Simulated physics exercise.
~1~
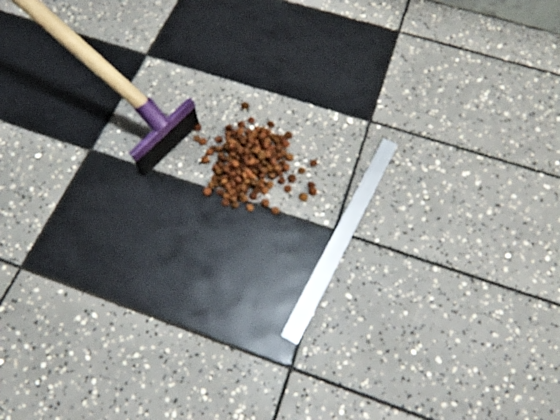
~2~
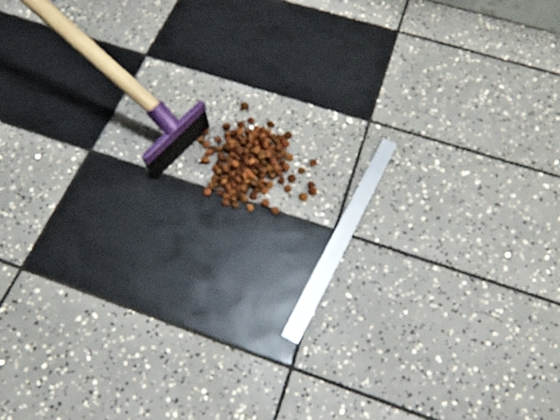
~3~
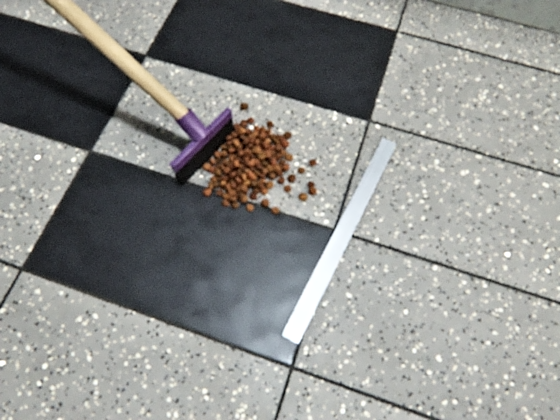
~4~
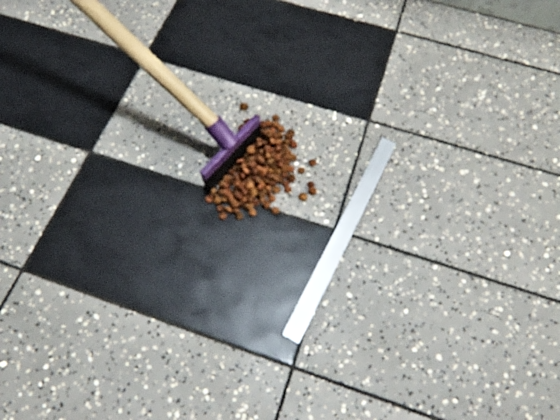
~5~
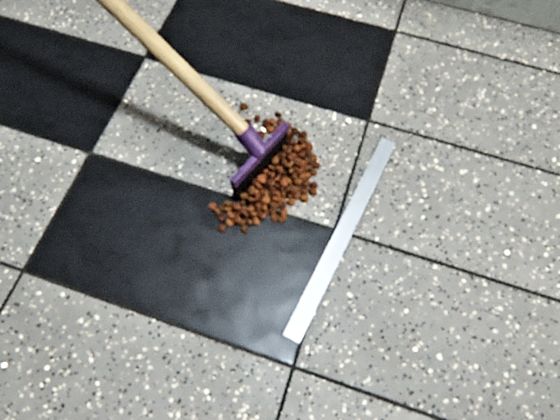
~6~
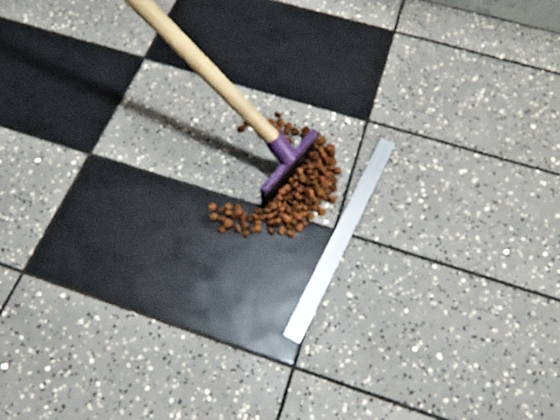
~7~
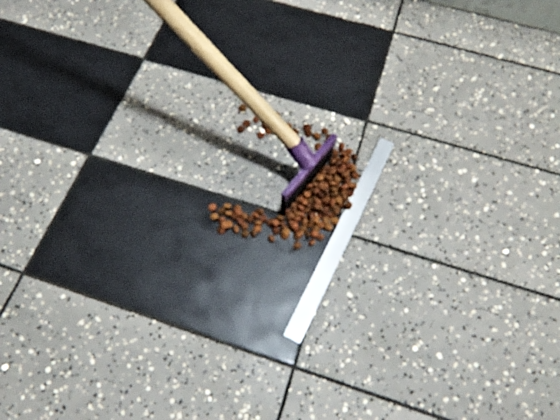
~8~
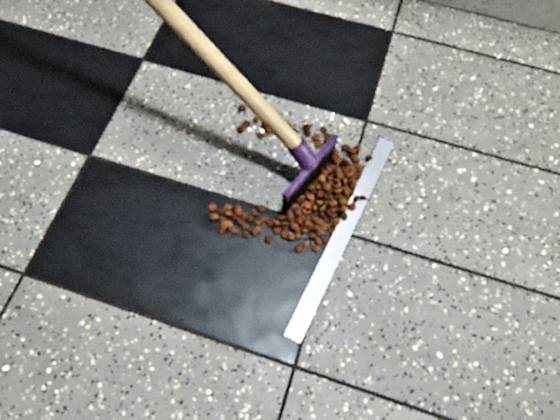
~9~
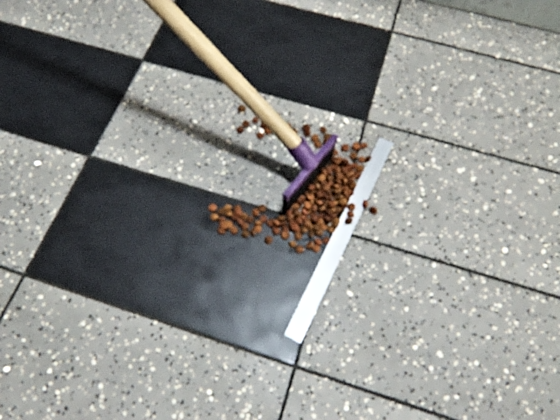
At first, a purple squeegee on a pale wooden handle stands to the left of a loose heap of brown kibble on a floor of speckled grey and black tiles, with a flat silvery strip lying to the right. The squeegee slides right and reaches the near edge of the heap. It pushes on, bunching the pieces ahead of its blade while some trail off around both ends. The packed kibble nears the strip, and the blade stops short of it. A few pieces spread onto the strip and just past it, while most stay in front.
